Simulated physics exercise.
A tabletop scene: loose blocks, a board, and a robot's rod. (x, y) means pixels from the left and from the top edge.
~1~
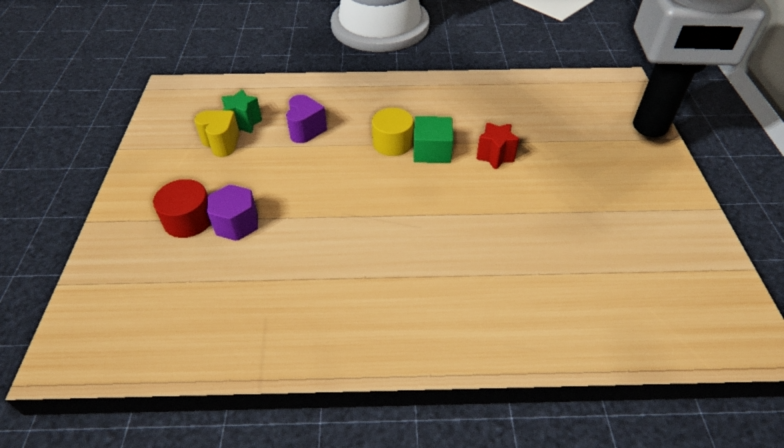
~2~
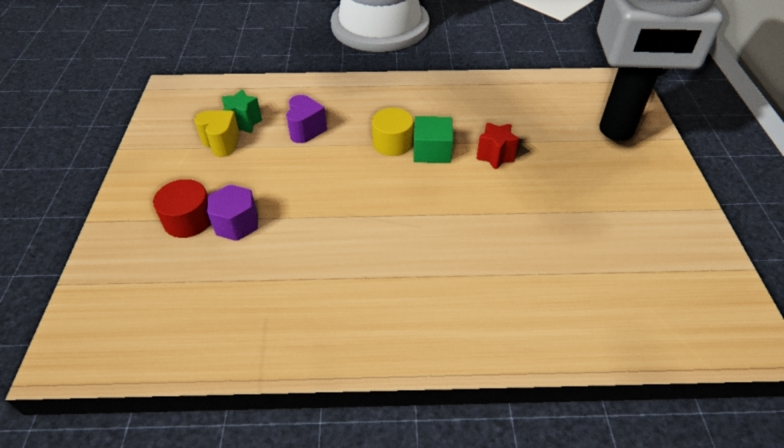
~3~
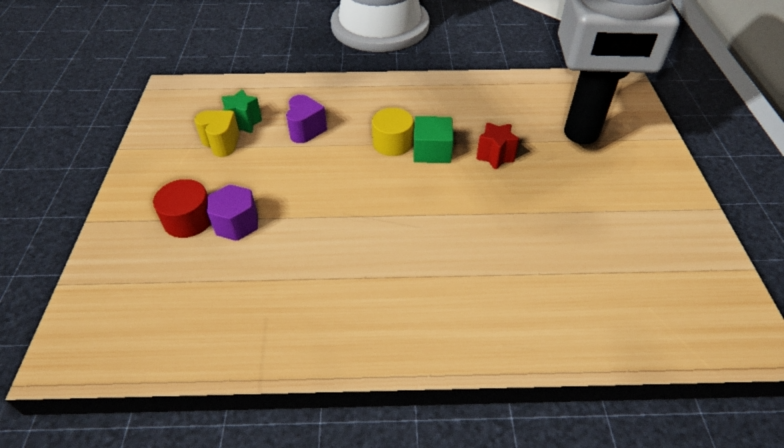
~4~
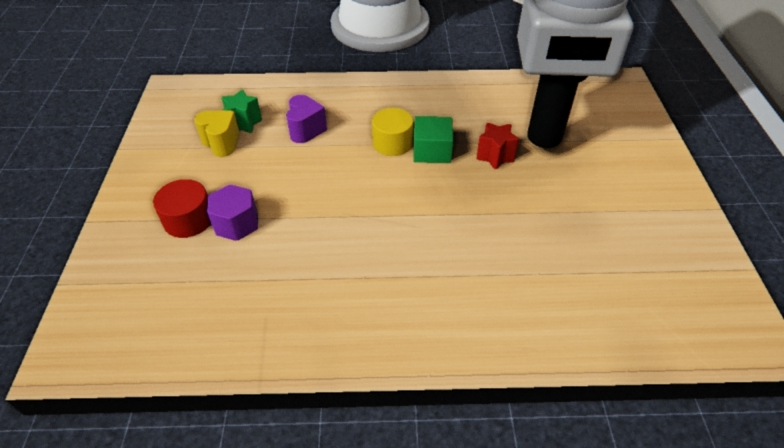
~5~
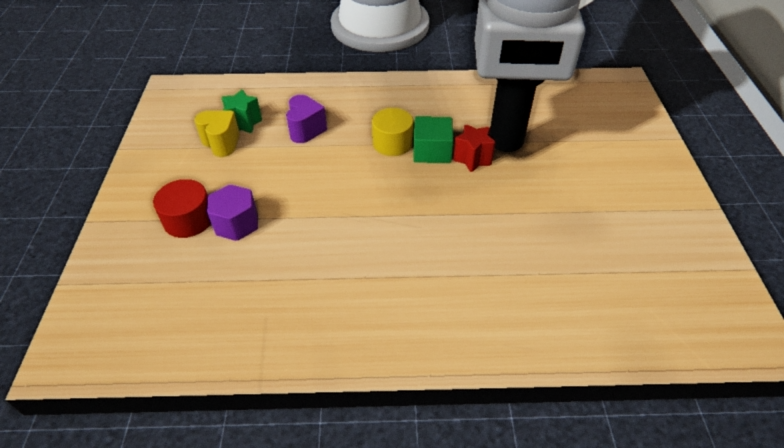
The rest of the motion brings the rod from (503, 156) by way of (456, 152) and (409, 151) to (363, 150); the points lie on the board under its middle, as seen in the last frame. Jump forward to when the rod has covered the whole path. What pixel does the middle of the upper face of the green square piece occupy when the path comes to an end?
In the picture, that point is around (324, 132).
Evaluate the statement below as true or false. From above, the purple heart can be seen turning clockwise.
The statement is incorrect.
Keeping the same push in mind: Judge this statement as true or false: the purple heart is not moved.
That claim is false.
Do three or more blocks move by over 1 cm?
I'd say yes.
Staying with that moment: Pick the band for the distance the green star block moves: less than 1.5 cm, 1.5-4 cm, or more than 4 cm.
Net shift: Below 1.5 cm.
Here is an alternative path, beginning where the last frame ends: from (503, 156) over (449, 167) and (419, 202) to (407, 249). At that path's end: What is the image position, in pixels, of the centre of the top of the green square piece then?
Expect it around (385, 132).
The first path, step by step. One third of the way, rod at (455, 138); yellow cylinder at (357, 115); green square piece at (392, 128), turned 15° clockwise; red star block at (427, 136), turned 15° anticlockwise.
Two thirds of the way, rod at (407, 137); purple heart at (287, 103), turned 35° anticlockwise; yellow cylinder at (322, 108); green square piece at (344, 129), turned 35° clockwise; red star block at (381, 140), turned 30° anticlockwise.
At the end, rod at (362, 137); green star block still; purple heart at (287, 103), turned 35° anticlockwise; yellow cylinder at (322, 107); green square piece at (324, 132), turned 75° clockwise; red star block at (360, 151), turned 70° anticlockwise.
